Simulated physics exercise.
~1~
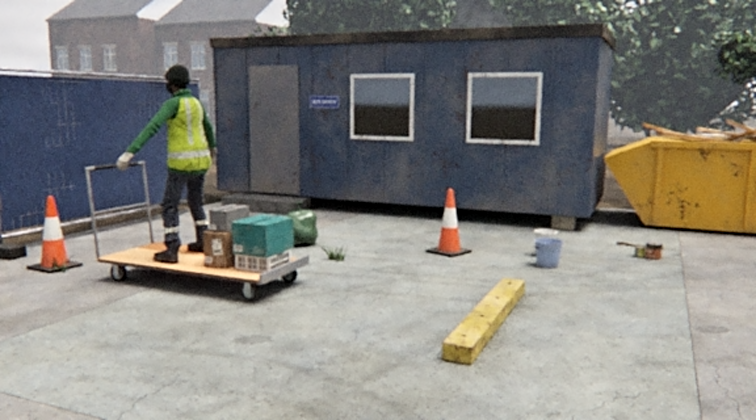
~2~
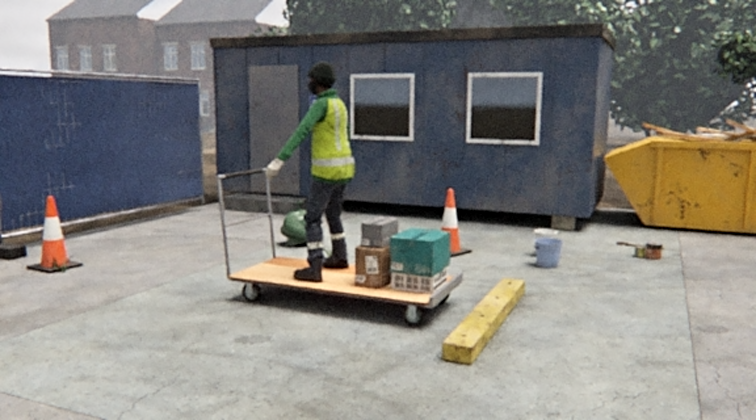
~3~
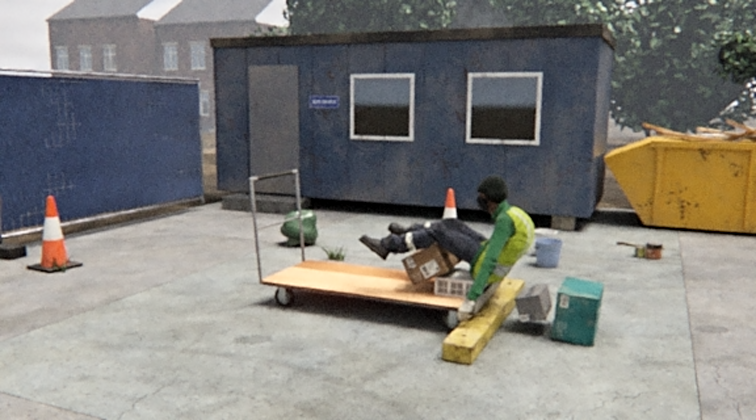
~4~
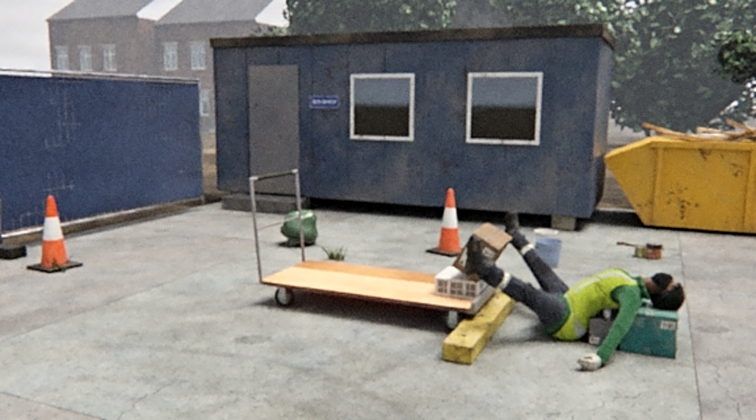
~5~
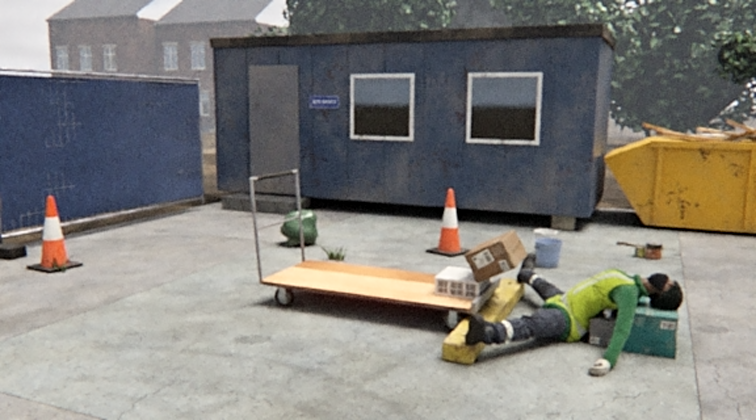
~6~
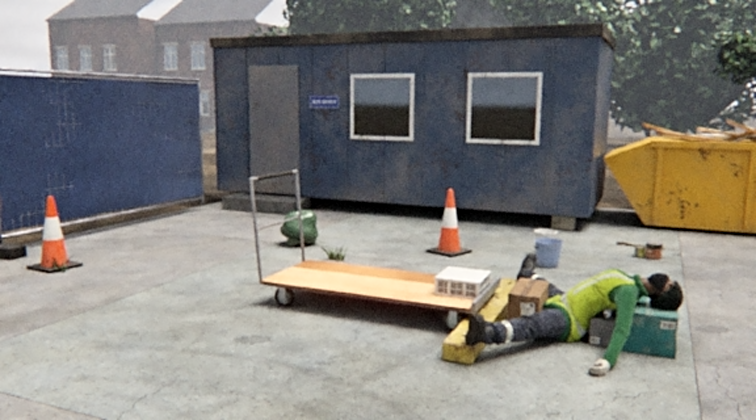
The clip opens on a paved yard, where a worker in a green top and yellow vest stands on a flat trolley, one hand on its handle, with boxes stacked in front. The trolley rolls right, past an orange cone, toward a yellow beam on the ground. It stops against the beam, and the worker pitches forward off the deck, legs lifting, while the teal and grey boxes fly beyond it. The worker lands on their back against the teal box, legs raised, then lowered. A brown parcel tumbles over the beam and settles upright beside them, while a white crate remains on the trolley.
